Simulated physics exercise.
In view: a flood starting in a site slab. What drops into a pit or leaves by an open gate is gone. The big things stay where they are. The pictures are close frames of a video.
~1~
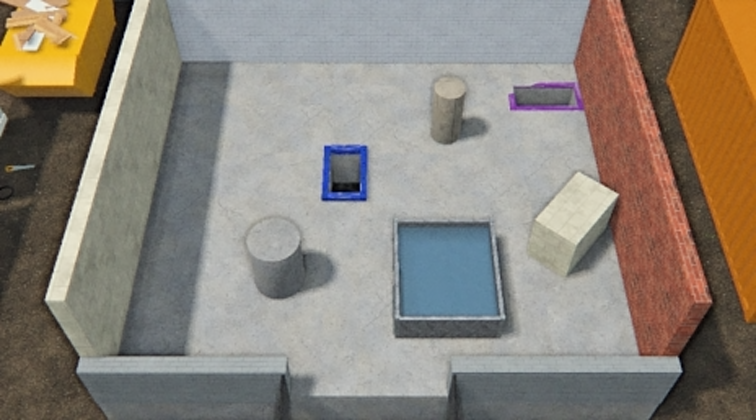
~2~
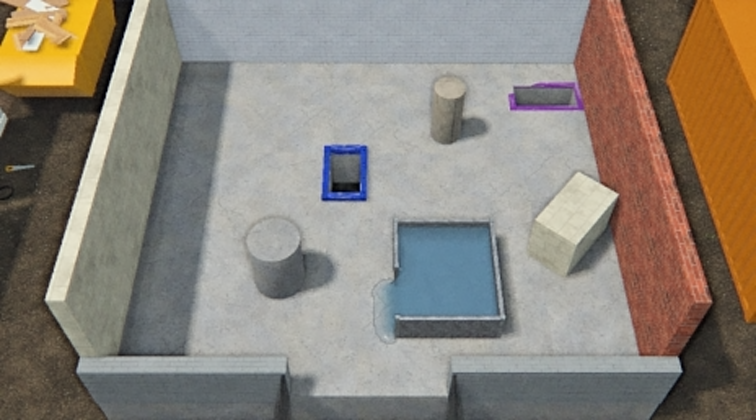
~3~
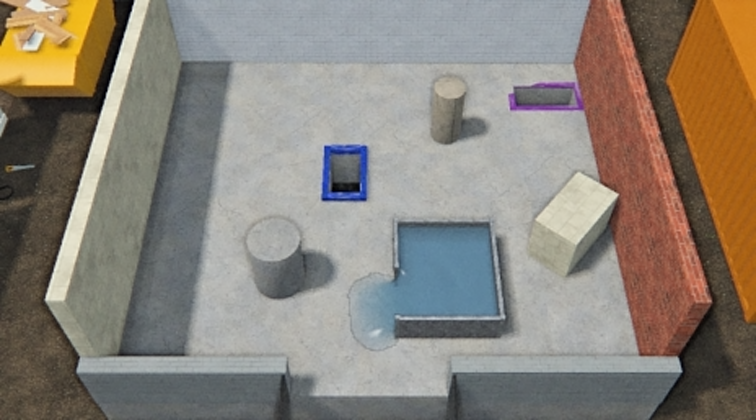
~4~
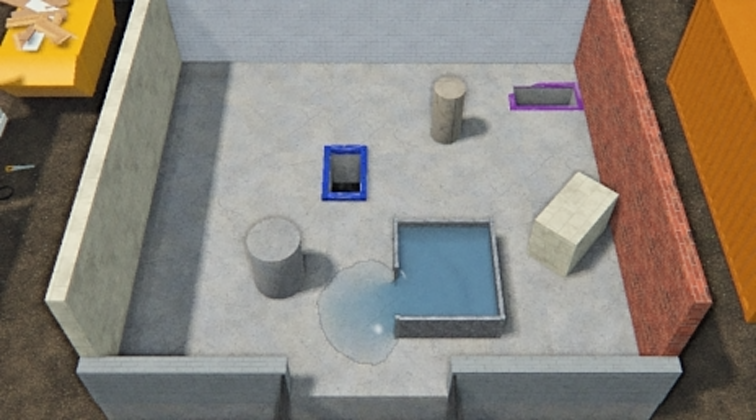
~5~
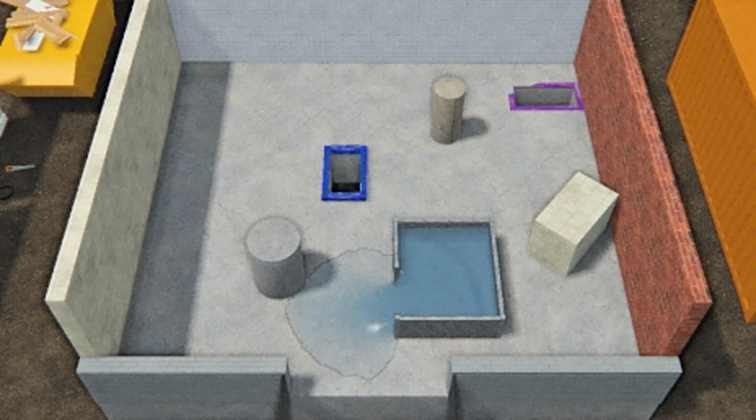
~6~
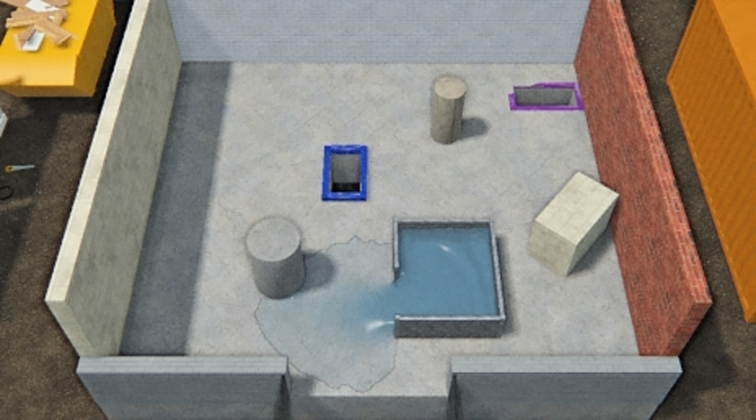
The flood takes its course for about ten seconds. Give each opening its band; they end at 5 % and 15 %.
The gate takes more than 15 %; the blue pit takes less than 5 %; the purple pit takes less than 5 %.
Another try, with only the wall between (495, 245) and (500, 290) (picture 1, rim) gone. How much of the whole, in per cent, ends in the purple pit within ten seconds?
In per cent: Purple 6.
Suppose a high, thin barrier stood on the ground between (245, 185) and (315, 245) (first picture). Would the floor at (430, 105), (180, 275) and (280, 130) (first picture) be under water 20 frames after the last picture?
In turn: Dry, wet, free of water.
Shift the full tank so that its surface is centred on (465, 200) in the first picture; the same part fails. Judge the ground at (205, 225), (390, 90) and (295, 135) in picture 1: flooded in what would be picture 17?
In turn: Wet, free of water, not flooded.
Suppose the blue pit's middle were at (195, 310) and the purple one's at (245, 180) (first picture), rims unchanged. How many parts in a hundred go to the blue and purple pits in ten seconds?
In per cent: Blue 4, purple 12.
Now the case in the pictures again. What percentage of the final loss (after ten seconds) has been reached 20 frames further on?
I make it 50 per cent.
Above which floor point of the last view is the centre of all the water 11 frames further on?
I would point to (356, 304).
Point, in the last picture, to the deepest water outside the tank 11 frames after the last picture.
Close to (113, 380).
A moment on, water covers 15 % of the floor; the gate 1 %, the blue pit 0 %, the purple pit 0 %.
Next, water covers 20 % of the floor; the gate 5 %, the blue pit 0 %, the purple pit 0 %.
Then, water covers 25 % of the floor; the gate 8 %, the blue pit 0 %, the purple pit 0 %.
Later, water covers 40 % of the floor; the gate 12 %, the blue pit 0 %, the purple pit 0 %.
In the end, water covers 60 % of the floor; the gate 17 %, the blue pit 0 %, the purple pit 0 %.
